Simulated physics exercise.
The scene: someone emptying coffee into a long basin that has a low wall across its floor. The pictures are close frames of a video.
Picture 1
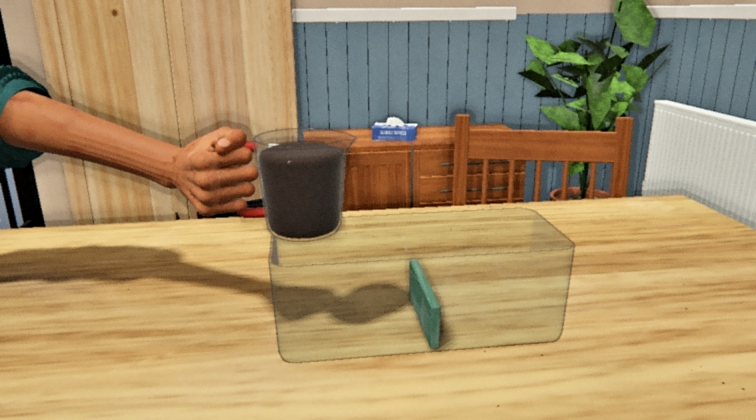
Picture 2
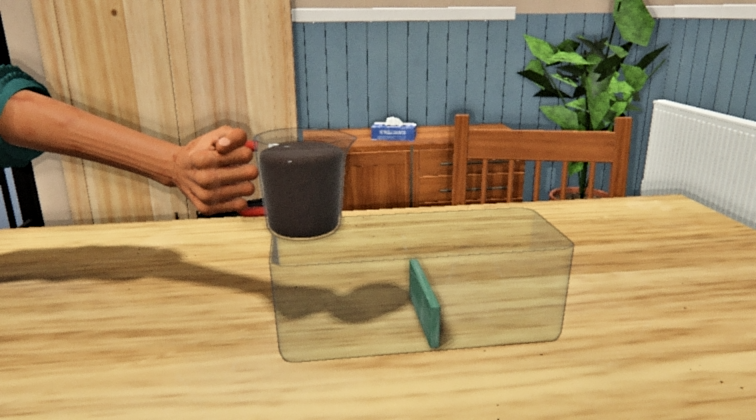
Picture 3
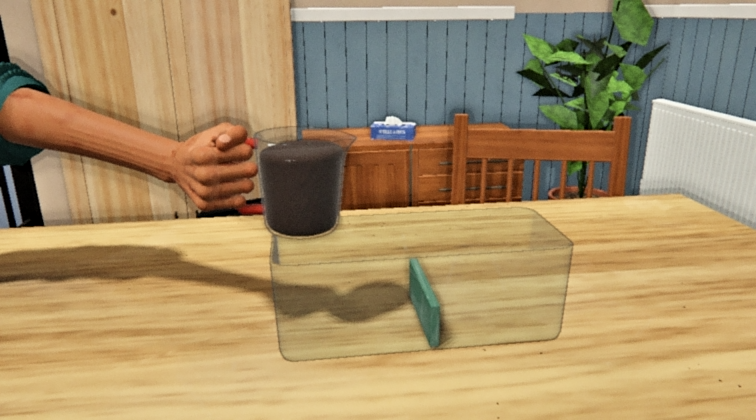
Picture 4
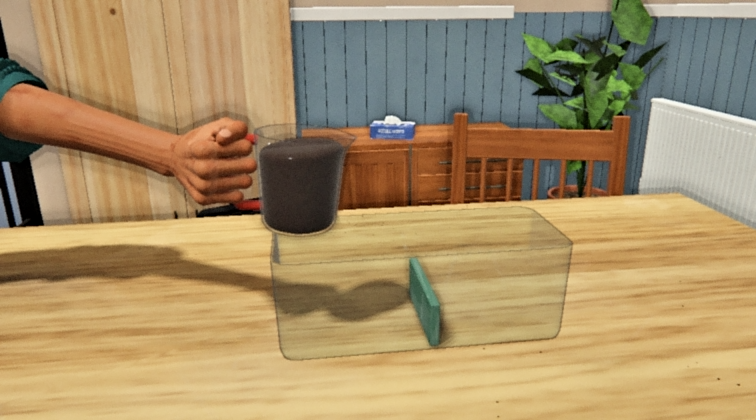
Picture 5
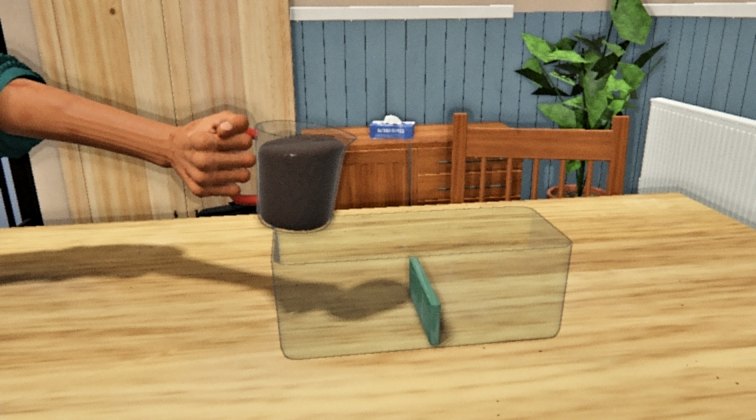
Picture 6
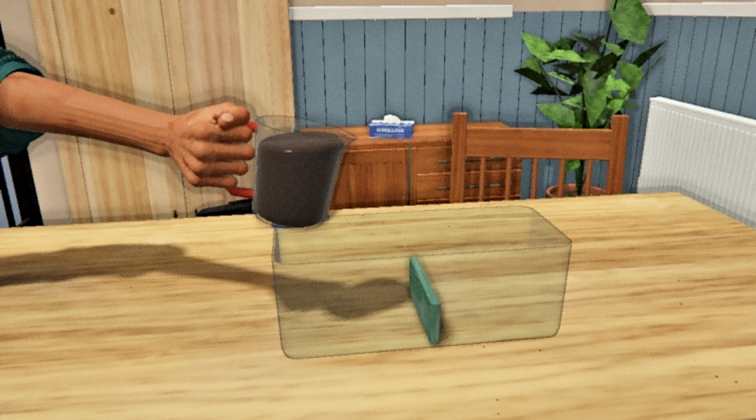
A hand slightly tilts a clear jug of dark coffee above a long, see-through basin.
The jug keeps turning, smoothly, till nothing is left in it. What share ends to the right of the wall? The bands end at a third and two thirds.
It comes to more than two thirds.
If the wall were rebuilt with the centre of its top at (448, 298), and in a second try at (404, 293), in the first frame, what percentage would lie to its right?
Roughly 45 per cent, and 95 per cent.
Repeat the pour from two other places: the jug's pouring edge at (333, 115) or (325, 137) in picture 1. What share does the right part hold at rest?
About 60 and 20 per cent.
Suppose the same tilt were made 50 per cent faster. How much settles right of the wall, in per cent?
Roughly 80 in a hundred.
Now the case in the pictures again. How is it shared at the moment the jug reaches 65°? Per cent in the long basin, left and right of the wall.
The left part 0 per cent, the right part 0.
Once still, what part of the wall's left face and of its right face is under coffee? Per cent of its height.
Left: 10 %. Right: 40 %.
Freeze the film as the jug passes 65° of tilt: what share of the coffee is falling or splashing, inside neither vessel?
Roughly 15 in a hundred.
A moment on, the jug is tipped part way and 82 per cent is still to pour, 2 is left of the wall and 0 right of it.
Next, the jug is tipped on its side and 30 per cent is still to pour, 6 is left of the wall and 32 right of it.
Then the jug is tipped on its side and 3 per cent is still to pour, 9 is left of the wall and 82 right of it.
Later the jug is tipped on its side and 0 per cent is still to pour, 13 is left of the wall and 86 right of it.
At rest 13 per cent lies left of the wall, 86 right of it and 1 outside.
